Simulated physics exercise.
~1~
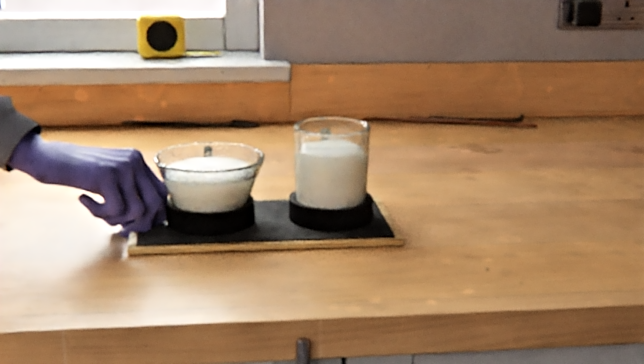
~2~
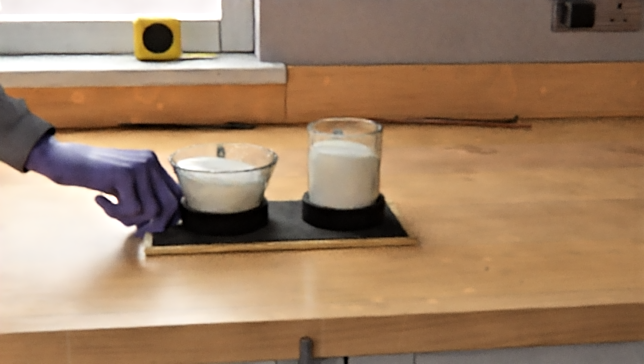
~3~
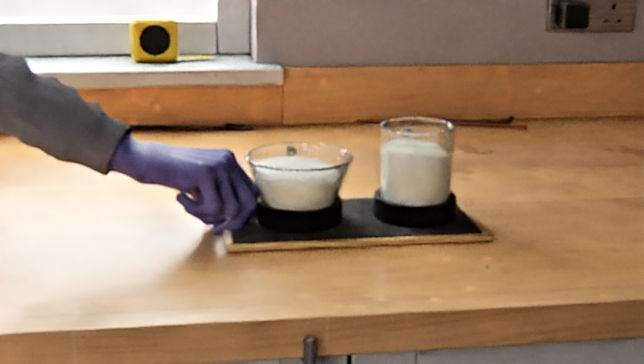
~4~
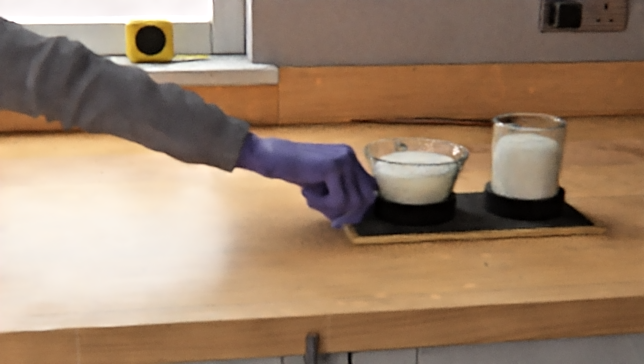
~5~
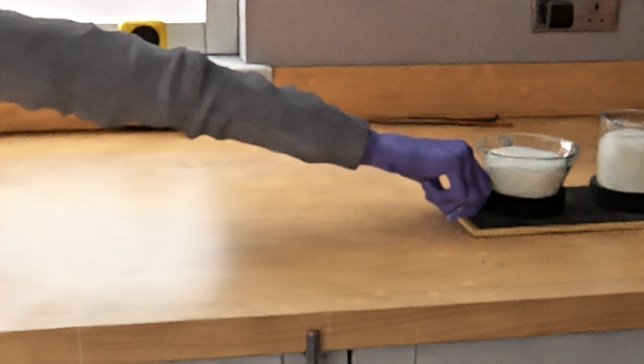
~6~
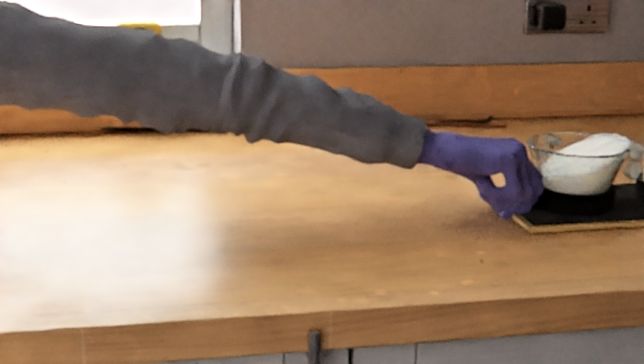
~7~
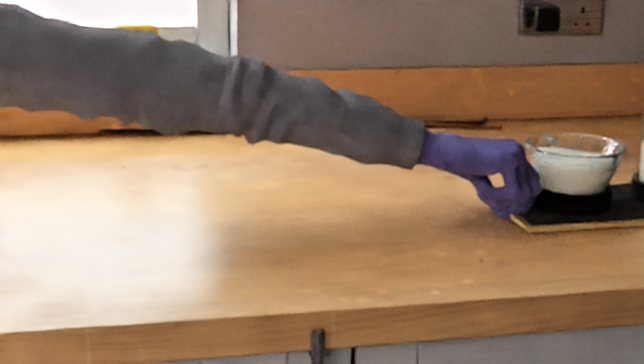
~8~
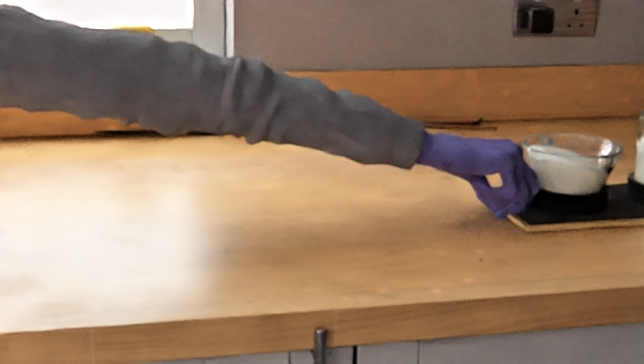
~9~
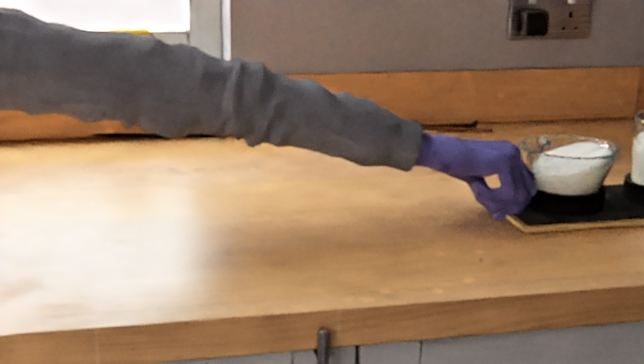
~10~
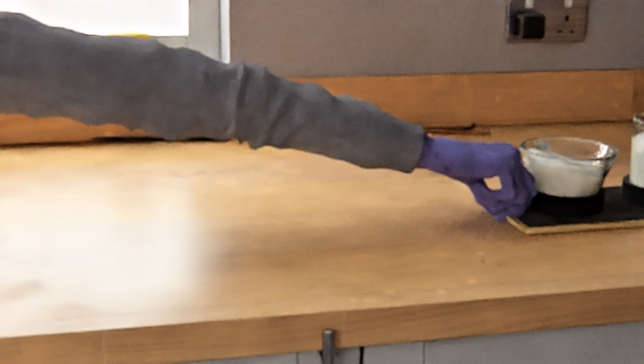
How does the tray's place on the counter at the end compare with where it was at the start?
The tray starts left of the middle of the view, below the window end of the counter. By the end it rests far to the right, partly out of view and below the wall socket.
